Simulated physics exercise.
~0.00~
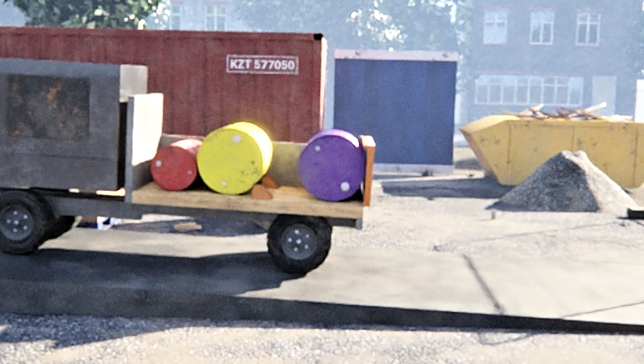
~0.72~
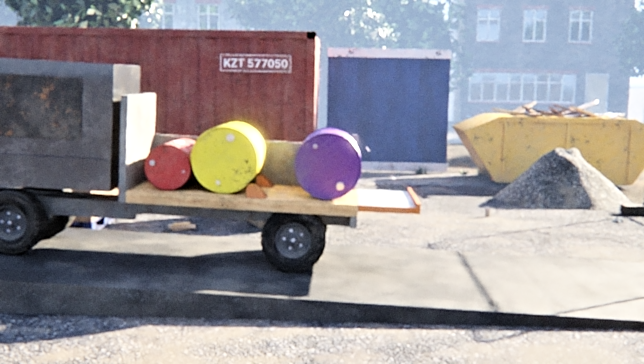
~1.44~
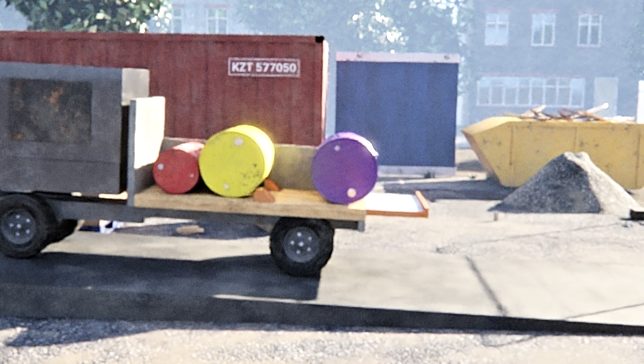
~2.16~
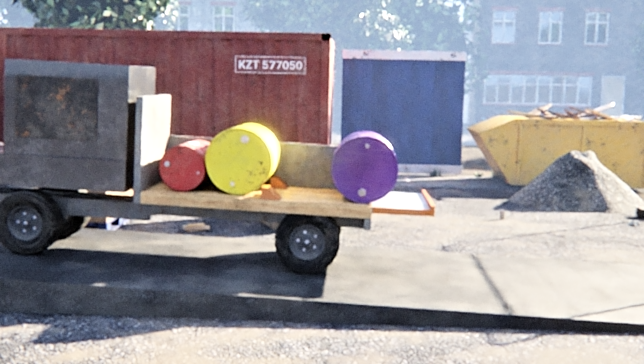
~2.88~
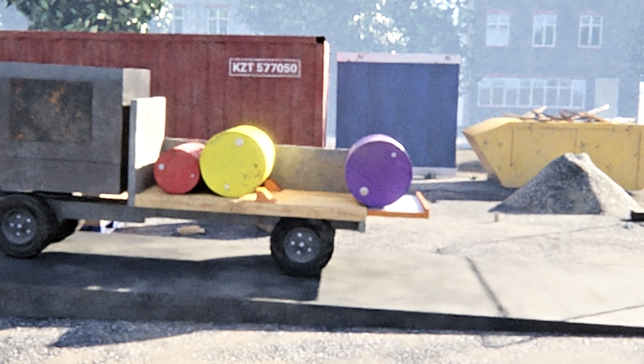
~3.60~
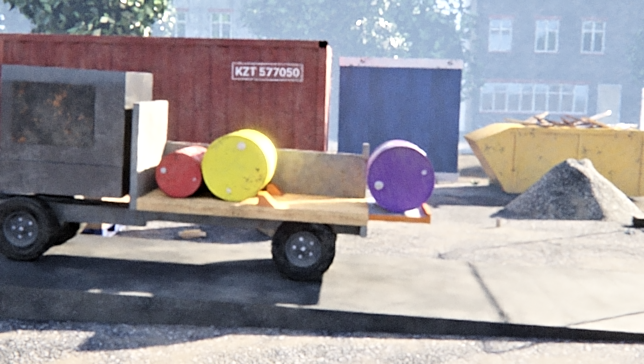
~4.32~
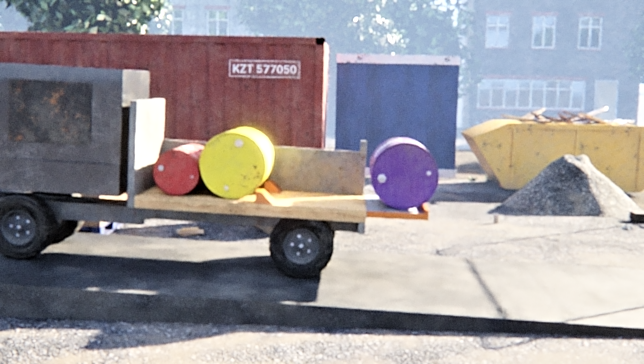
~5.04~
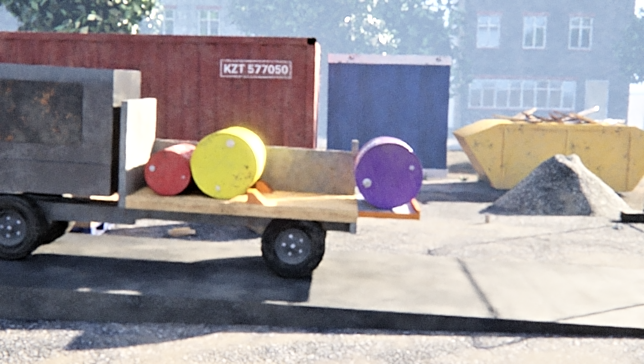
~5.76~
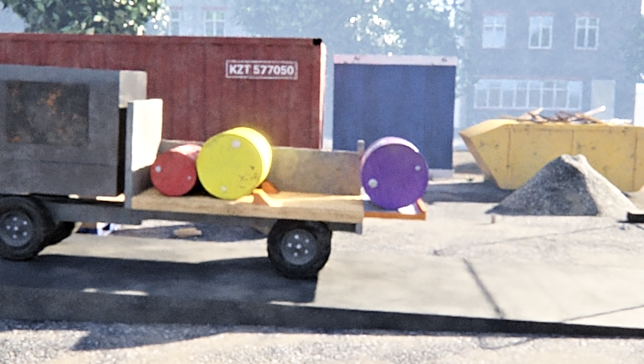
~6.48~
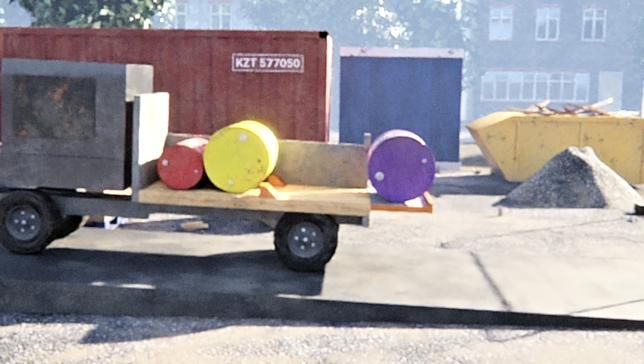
Purple drum rolling right onto a truck's lowered tailgate and settling near its edge, while yellow and red drums stay put.
